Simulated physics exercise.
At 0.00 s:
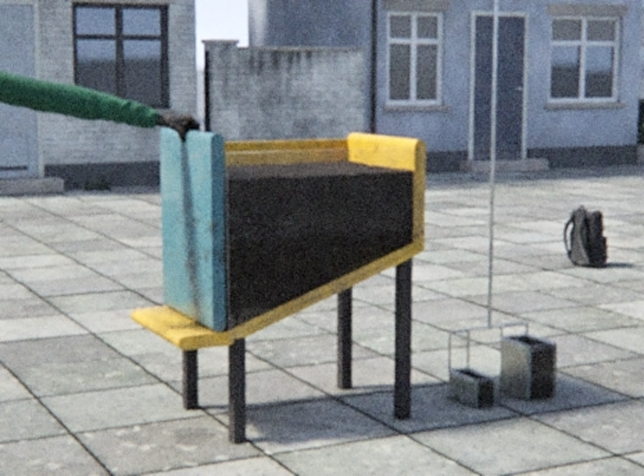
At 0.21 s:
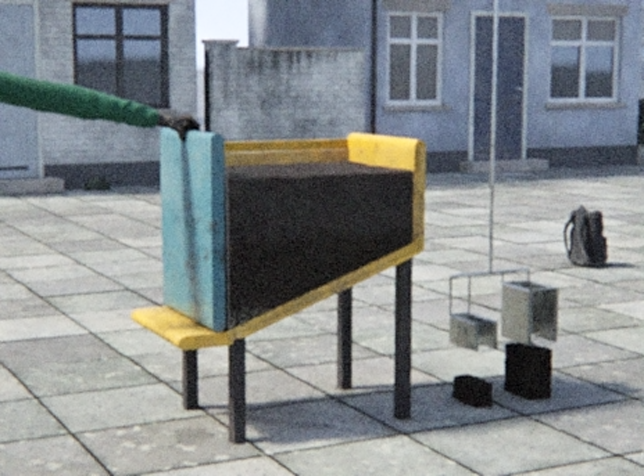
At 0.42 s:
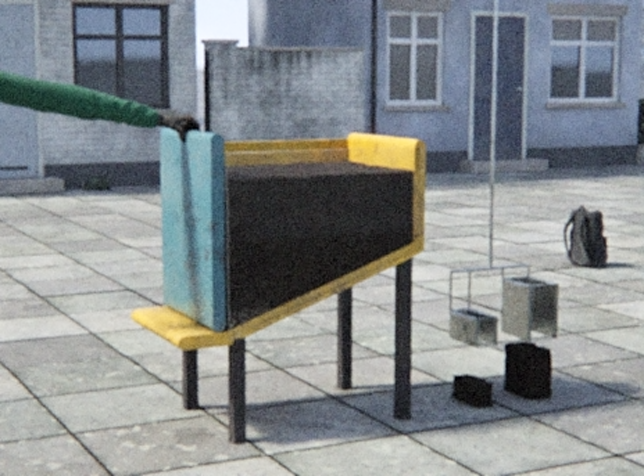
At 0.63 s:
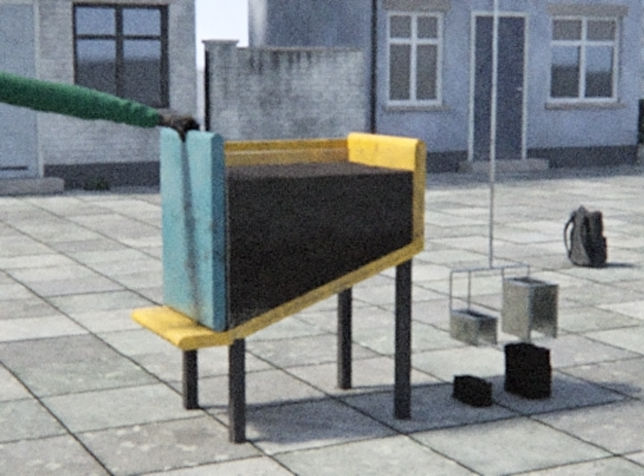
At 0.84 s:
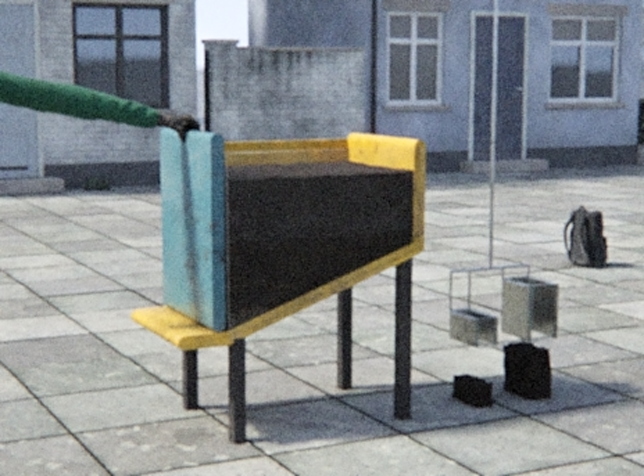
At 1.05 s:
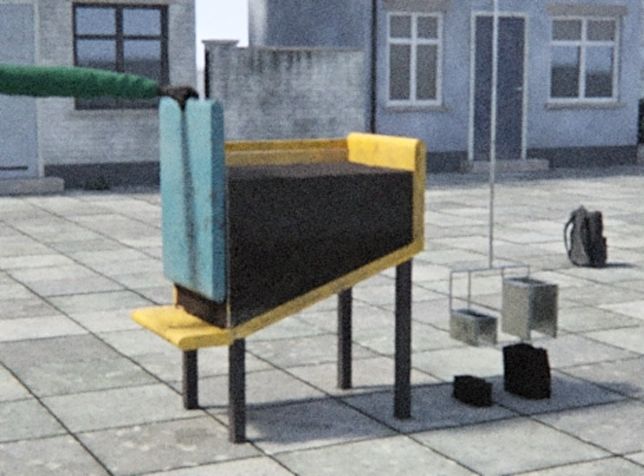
The clip opens on a yellow bin of dark compost on legs in a paved yard, a green-sleeved arm gripping its blue front board. At right, two grey boxes rise on a wire, uncovering two dark blocks, then hang still. Finally, the arm raises the board slightly, exposing dark compost beneath it.
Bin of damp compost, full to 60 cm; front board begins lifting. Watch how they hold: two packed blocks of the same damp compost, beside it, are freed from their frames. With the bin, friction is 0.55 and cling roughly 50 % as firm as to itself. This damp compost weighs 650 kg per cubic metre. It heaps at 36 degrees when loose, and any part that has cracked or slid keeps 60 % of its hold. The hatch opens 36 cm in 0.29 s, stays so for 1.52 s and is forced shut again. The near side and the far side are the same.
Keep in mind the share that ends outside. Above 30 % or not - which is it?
Not above; it is below 30 %.
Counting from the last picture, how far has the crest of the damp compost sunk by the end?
By my estimate, near 0 cm.
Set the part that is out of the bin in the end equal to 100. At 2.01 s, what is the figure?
I'd put it at around 40 %.
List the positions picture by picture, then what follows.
The first frame shows top of the hatch at (218, 141), not yet moved; crest of the damp compost at (364, 173); block heights 10 cm, 22 cm (left to right).
The second frame shows top of the hatch at (218, 141), not yet moved; crest of the damp compost at (364, 173); block heights 10 cm, 22 cm (left to right).
The third frame shows top of the hatch at (218, 141), not yet moved; crest of the damp compost at (364, 173); block heights 10 cm, 22 cm (left to right).
The fourth frame shows top of the hatch at (218, 141), not yet moved; crest of the damp compost at (364, 173); block heights 10 cm, 22 cm (left to right).
The fifth frame shows top of the hatch at (218, 141), not yet moved; crest of the damp compost at (364, 173); block heights 10 cm, 22 cm (left to right).
The sixth frame shows top of the hatch at (217, 109), moved 12 cm; crest of the damp compost at (361, 173); block heights 10 cm, 22 cm (left to right).
After 1.49 s, the hatch is 36 cm open and 0 % is out.
After 2.01 s, the hatch is 36 cm open and 8 % is out.
After 2.53 s, the hatch is 36 cm open and 12 % is out.
After 3.05 s, the hatch is 9.0 cm open and 18 % is out.
After 3.72 s, the hatch is shut and 19 % is out.
